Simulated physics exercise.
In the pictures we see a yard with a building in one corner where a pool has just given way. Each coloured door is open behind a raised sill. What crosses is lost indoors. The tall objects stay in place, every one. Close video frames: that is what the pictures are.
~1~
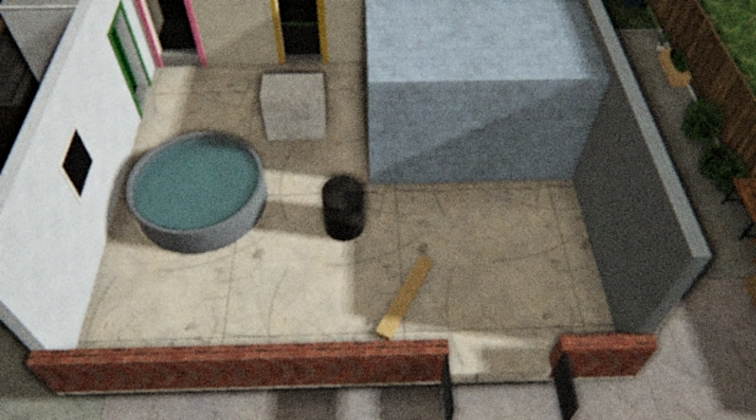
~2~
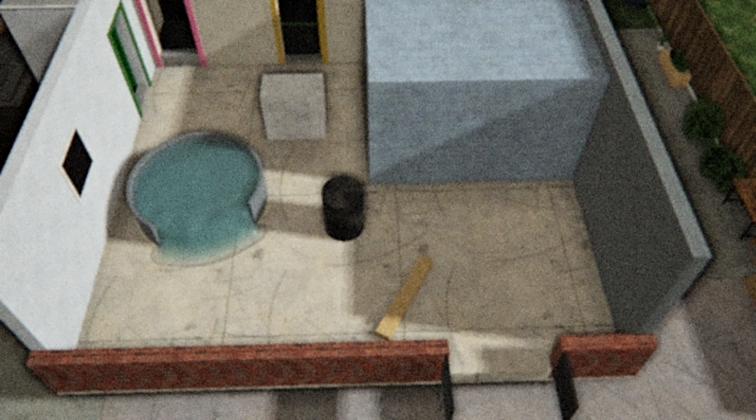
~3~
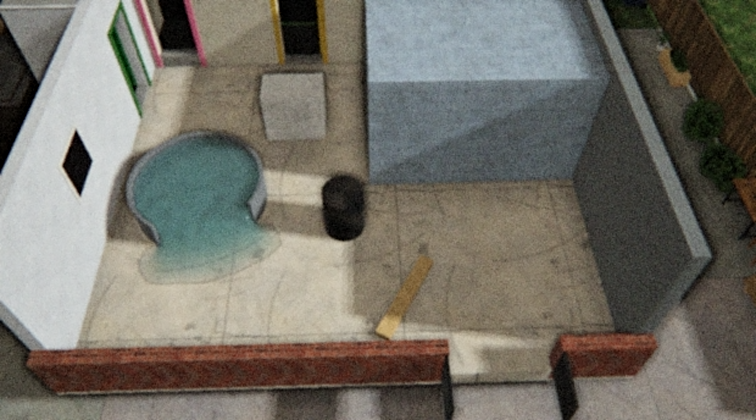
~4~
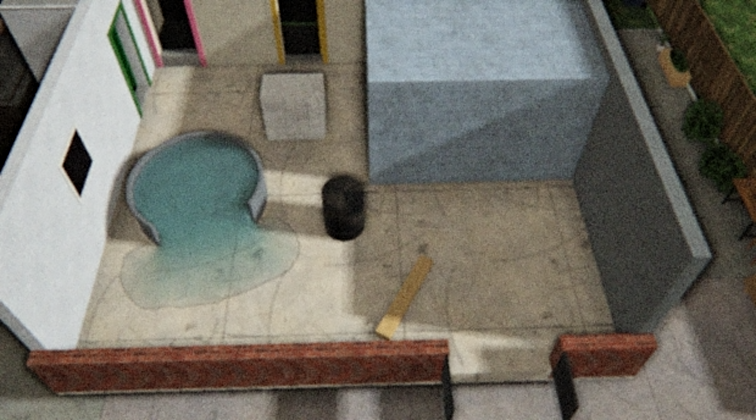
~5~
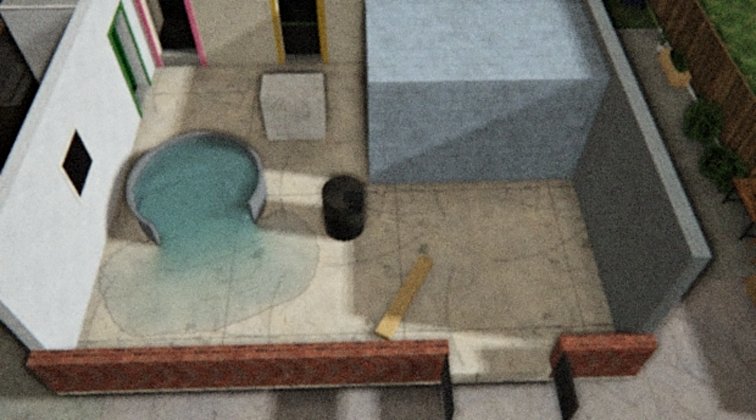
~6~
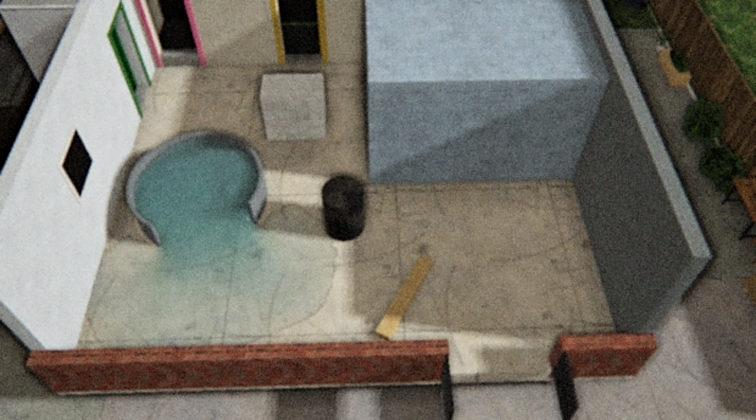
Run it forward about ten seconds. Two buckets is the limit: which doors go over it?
Result: The yellow door is going to stay within two buckets, the pink door is going to stay within two buckets, the green door is going to stay within two buckets.
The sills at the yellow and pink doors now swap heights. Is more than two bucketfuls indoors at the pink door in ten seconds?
Pink door: Falls short.
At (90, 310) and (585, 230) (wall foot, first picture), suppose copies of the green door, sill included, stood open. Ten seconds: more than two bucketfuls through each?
Well, the first one overshoots and the other one doesn't reach it.
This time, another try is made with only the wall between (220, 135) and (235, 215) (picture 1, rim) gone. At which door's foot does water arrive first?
First comes the door marked yellow.
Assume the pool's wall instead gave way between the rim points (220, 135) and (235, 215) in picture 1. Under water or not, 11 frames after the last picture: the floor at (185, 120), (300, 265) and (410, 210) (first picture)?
The first spot is spared, the second swamped, the third swamped.
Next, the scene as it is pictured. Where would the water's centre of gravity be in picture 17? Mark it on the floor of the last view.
The water's middle lies around (216, 270).
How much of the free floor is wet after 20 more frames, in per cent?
I'd estimate some 40 per cent.
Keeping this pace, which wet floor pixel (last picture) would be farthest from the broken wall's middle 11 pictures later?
Front's tip: Near (474, 358).
A moment on, water covers 25 % of the floor; the yellow door not reached, the pink door not reached, the green door not reached.
Next, water covers 25 % of the floor; the yellow door not reached, the pink door not reached, the green door not reached.
Then, water covers 40 % of the floor; the yellow door not reached, the pink door not reached, the green door not reached.
Later, water covers 70 % of the floor; the yellow door not reached, the pink door wet at the sill, nothing in, the green door wet at the sill, nothing in.
In the end, water covers 85 % of the floor; the yellow door wet at the sill, nothing in, the pink door wet at the sill, nothing in, the green door wet at the sill, nothing in.
